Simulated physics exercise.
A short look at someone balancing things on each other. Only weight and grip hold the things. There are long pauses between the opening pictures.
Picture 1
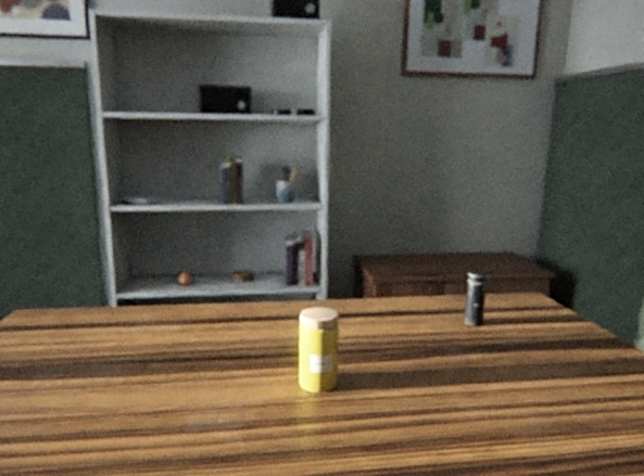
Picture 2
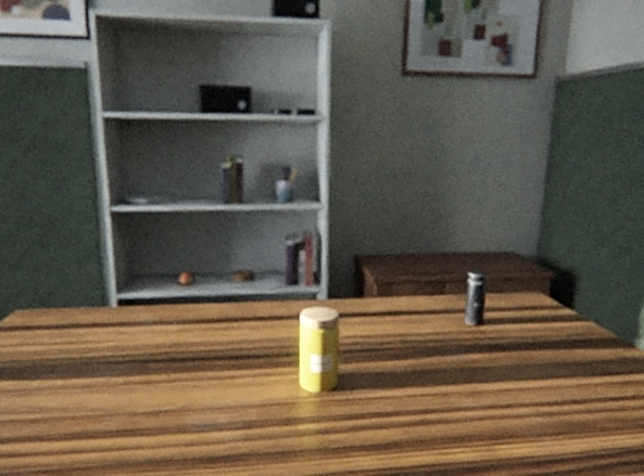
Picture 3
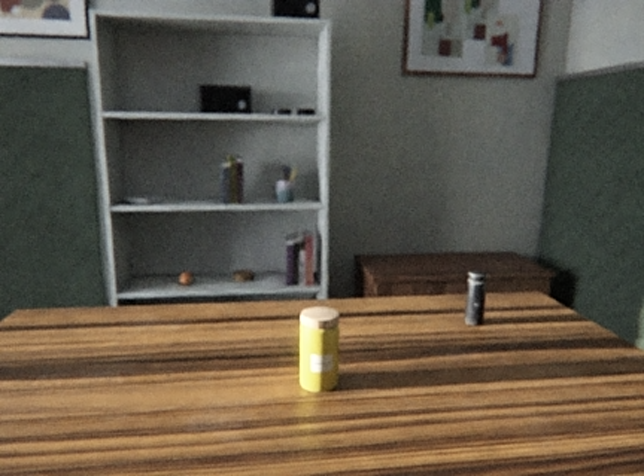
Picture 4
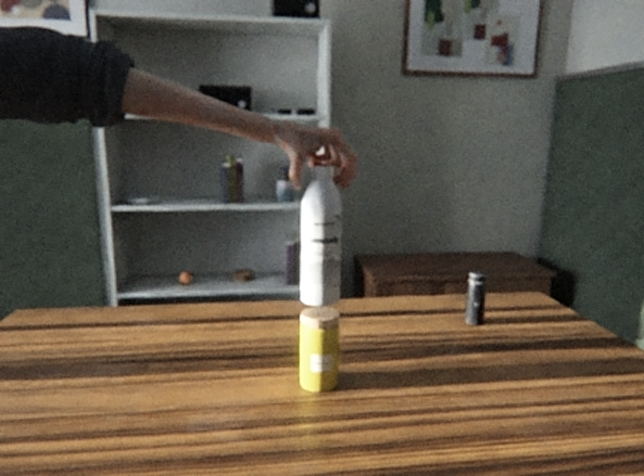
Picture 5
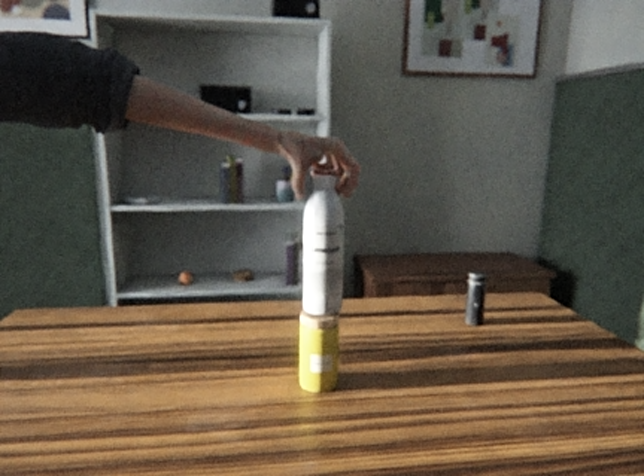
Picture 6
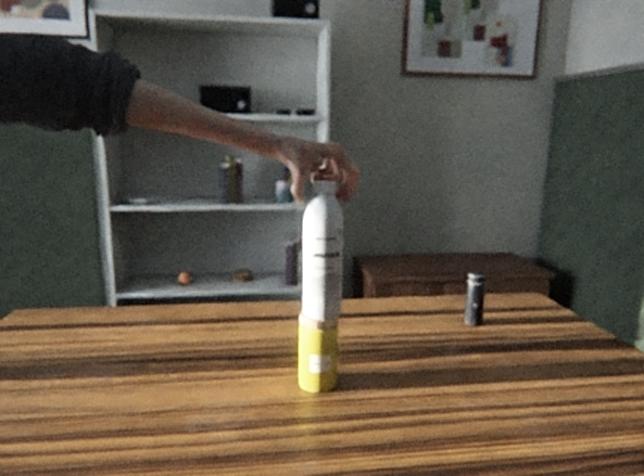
The clip shows a yellow container and a black shaker standing still on a striped wooden table, then a hand reaches in from the left and lowers a white bottle upright onto the yellow container, still gripping its top.
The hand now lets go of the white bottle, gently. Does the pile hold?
Outcome: The pile keeps its balance.
Then, 0.30 s past the last view, nothing moves.
Then, 0.70 s past the last view, white bottle resting near (323, 250).
Finally, all 3 still in place. Final places as the last picture's camera would see them, white bottle near (323, 250). The pile stays up.
